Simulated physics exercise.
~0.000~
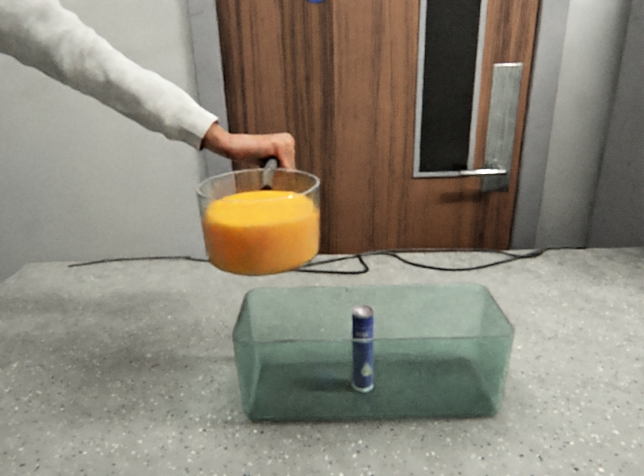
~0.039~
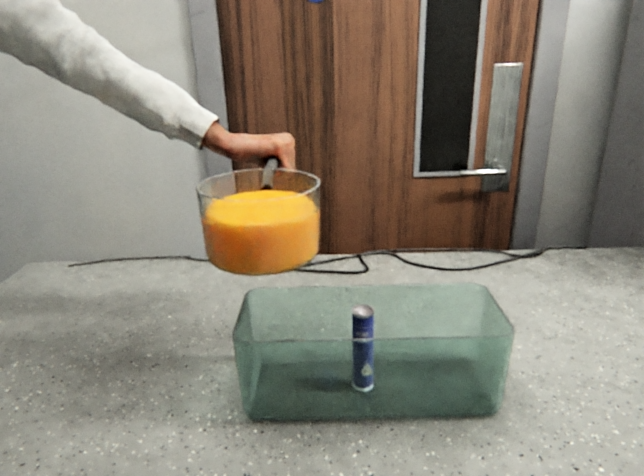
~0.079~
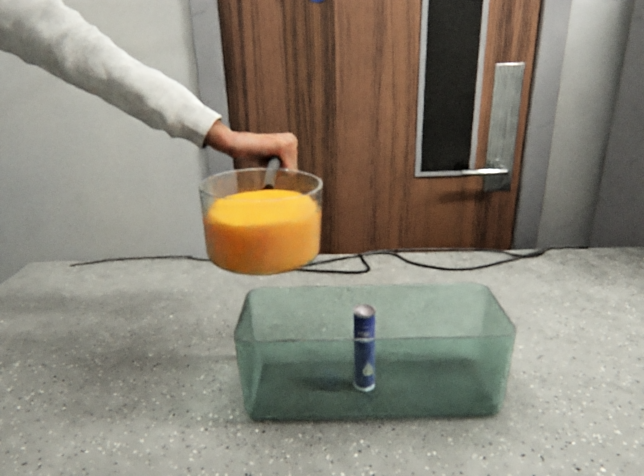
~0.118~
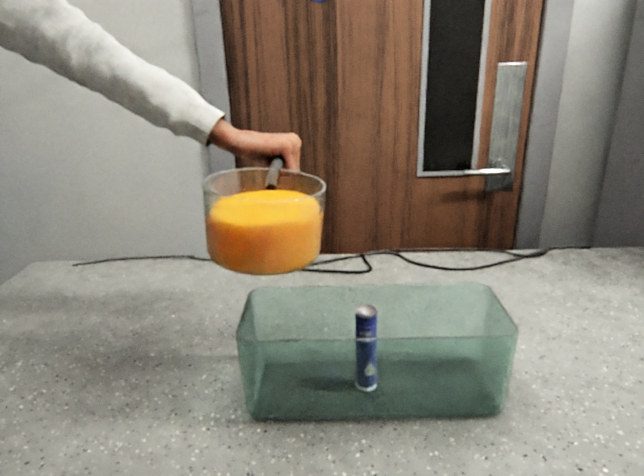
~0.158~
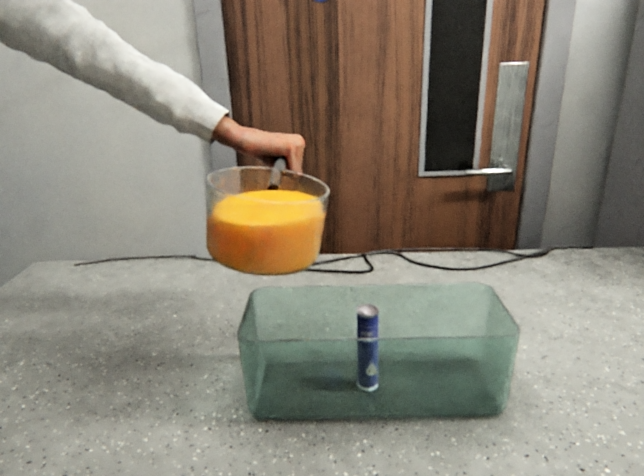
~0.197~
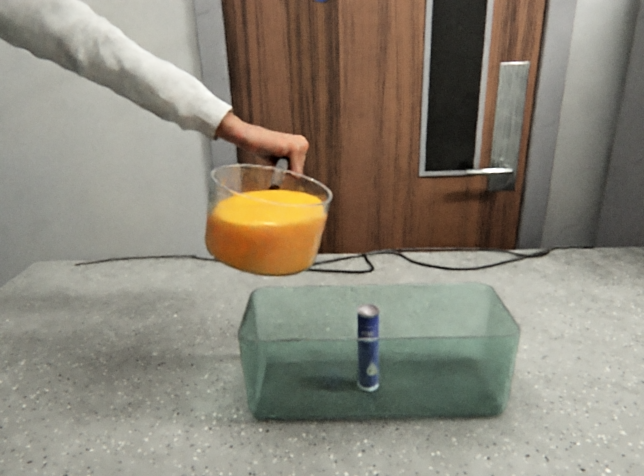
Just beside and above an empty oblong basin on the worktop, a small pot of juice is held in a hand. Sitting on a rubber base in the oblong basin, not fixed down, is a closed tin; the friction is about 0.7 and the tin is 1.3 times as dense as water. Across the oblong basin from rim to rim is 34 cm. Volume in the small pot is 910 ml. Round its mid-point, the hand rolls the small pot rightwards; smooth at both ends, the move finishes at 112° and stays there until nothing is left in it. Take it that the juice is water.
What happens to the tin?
I expect it to stay the right way up.
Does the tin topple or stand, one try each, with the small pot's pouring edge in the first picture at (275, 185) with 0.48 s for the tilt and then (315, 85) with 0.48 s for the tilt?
Trial 1 - tin stays standing; trial 2 - tin tips.
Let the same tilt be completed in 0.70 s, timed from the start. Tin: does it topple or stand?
Well, the tin simply tips.
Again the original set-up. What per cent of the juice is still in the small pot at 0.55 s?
Around 64 percent.
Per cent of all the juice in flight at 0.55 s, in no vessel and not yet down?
Roughly 30 percent.
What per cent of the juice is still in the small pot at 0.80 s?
Roughly 10 per cent.
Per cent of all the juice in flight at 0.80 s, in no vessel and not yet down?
In-air share: About 9 %.
Then, 0.55 s in, the tilt is 79° and 63 per cent is still to pour; the tin stands where it began.
Then, 0.80 s in, the tilt is 111° and 11 per cent is still to pour; the tin stands where it began.
Then, 1.07 s in, the tilt is 112° and 0 per cent is still to pour; the tin stands where it began.
Then, 1.36 s in, the tilt is 112° and 0 per cent is still to pour; the tin stands where it began.
Finally, the tin stands where it began.
